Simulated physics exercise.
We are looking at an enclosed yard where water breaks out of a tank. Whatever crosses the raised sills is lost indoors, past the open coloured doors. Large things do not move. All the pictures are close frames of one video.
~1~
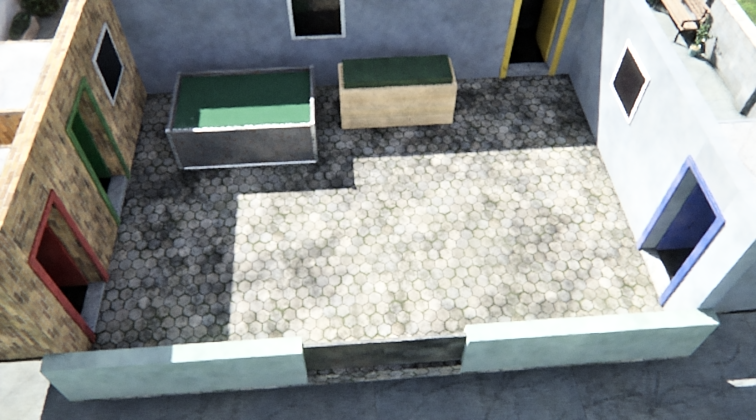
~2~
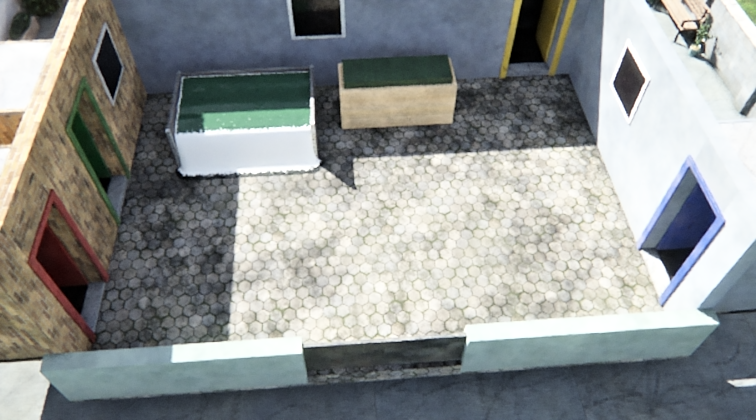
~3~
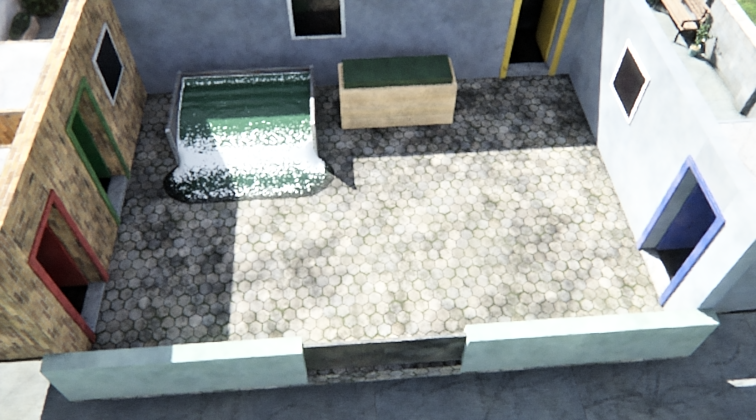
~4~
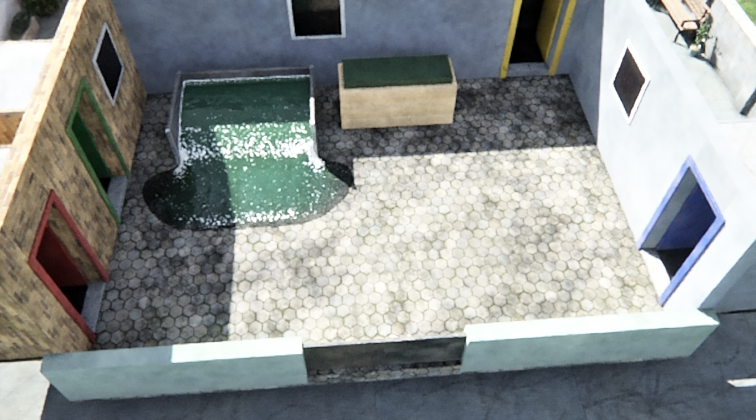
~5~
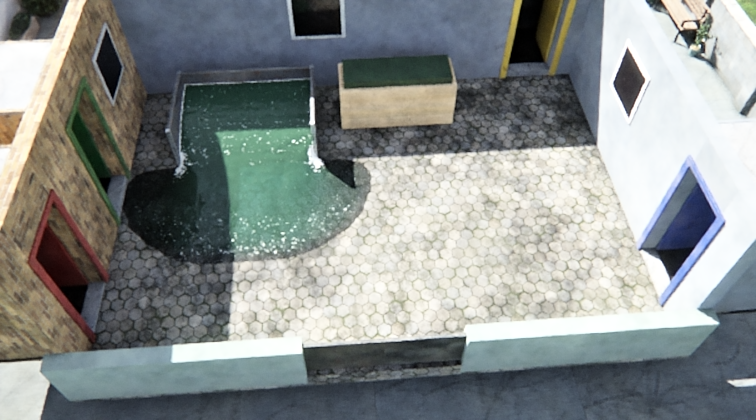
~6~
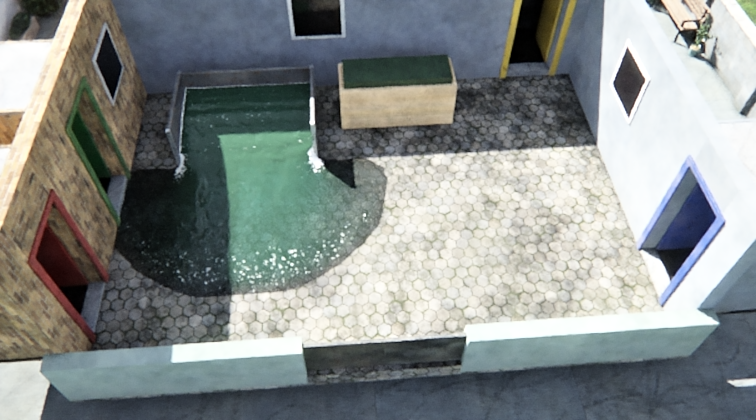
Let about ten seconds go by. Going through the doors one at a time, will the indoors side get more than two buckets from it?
Red door: More than two buckets; yellow door: Two buckets at most; green door: Two buckets at most; blue door: More than two buckets.
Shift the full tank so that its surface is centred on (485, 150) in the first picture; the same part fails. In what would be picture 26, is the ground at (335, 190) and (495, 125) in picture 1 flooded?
Unflooded and unflooded.
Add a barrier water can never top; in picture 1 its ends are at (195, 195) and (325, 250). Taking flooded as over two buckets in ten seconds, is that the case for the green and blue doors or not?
The green door ends up above, while the blue door ends up above.
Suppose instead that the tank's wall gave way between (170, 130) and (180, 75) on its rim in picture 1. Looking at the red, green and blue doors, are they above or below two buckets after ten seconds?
Well, the red one breaks the limit, while the green one breaks the limit and the blue one breaks the limit.
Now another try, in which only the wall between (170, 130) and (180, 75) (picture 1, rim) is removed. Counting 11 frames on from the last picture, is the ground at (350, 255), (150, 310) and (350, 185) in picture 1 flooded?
One after the other: No water, awash, free of water.
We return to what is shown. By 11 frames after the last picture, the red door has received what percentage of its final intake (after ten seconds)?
My guess is about 5 %.
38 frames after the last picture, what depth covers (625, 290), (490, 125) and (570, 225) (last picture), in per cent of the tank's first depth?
In order: 18, 0, 6 %.
A moment on, water covers 40 % of the floor; the red door wet at the sill, nothing in, the yellow door not reached, the green door wet at the sill, nothing in, the blue door not reached.
Next, water covers 45 % of the floor; the red door under two buckets in, the yellow door not reached, the green door wet at the sill, nothing in, the blue door not reached.
Then, water covers 50 % of the floor; the red door far over two buckets in, the yellow door not reached, the green door wet at the sill, nothing in, the blue door wet at the sill, nothing in.
Later, water covers 75 % of the floor; the red door far over two buckets in, the yellow door not reached, the green door wet at the sill, nothing in, the blue door far over two buckets in.
In the end, water covers 95 % of the floor; the red door far over two buckets in, the yellow door wet at the sill, nothing in, the green door wet at the sill, nothing in, the blue door far over two buckets in.
